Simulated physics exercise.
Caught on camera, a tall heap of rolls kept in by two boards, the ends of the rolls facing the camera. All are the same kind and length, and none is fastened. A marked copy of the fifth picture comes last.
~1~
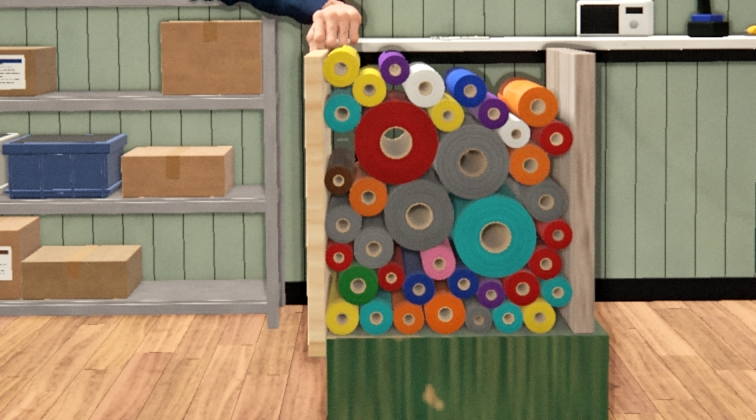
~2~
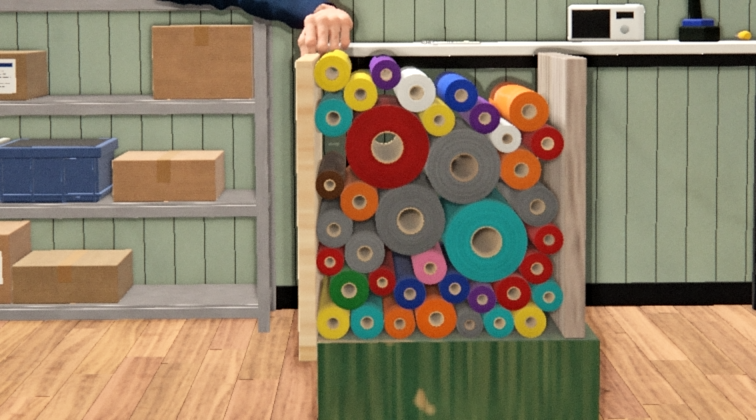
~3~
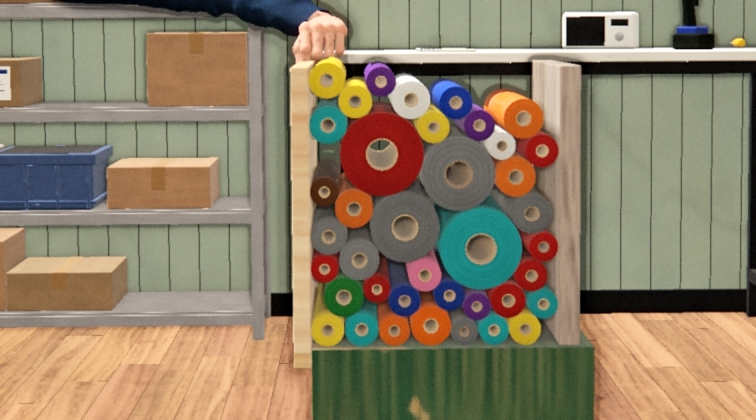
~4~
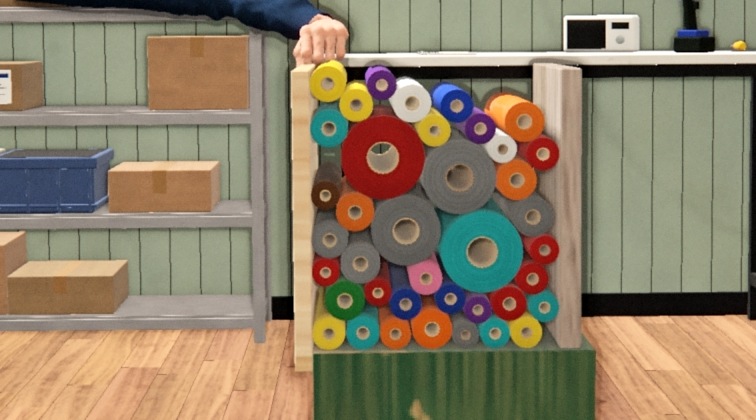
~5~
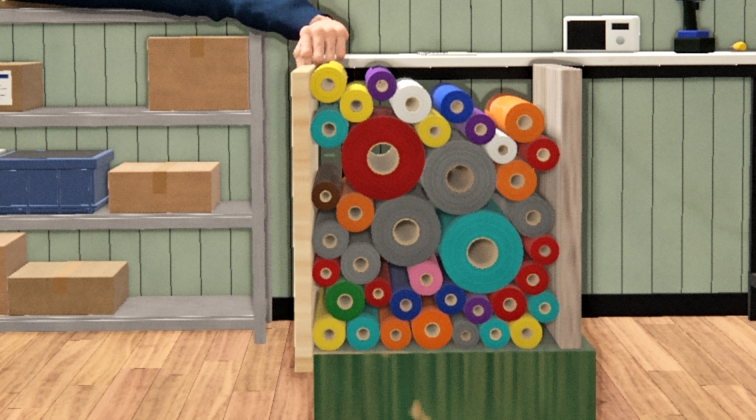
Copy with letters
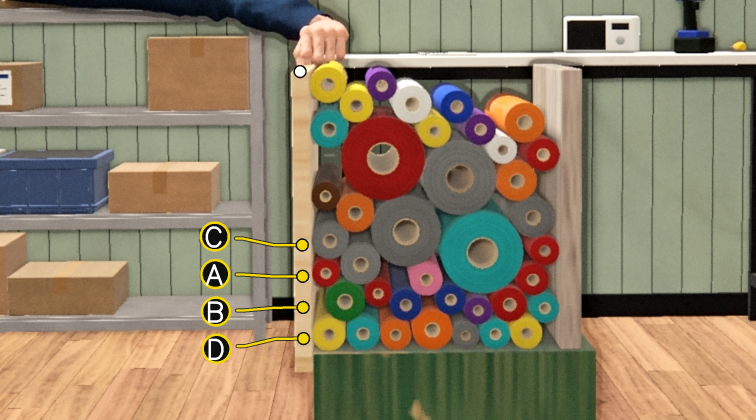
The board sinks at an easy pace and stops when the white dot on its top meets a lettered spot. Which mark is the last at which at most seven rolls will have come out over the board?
Stop at C.
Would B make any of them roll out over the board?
At B: Yes.
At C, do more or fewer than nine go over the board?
Fewer than nine.
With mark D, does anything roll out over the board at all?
Yes, at D.
On the copy, A at (303, 276); B at (303, 307); C at (303, 245); D at (304, 338); the white dot at (300, 71).
On C. First, top of the board (310, 146).
Then, top of the board (311, 232).
Finally, top of the board (311, 244), five out over the board.
By contrast, A more than seven out over the board; B more than seven out over the board; D more than seven out over the board.
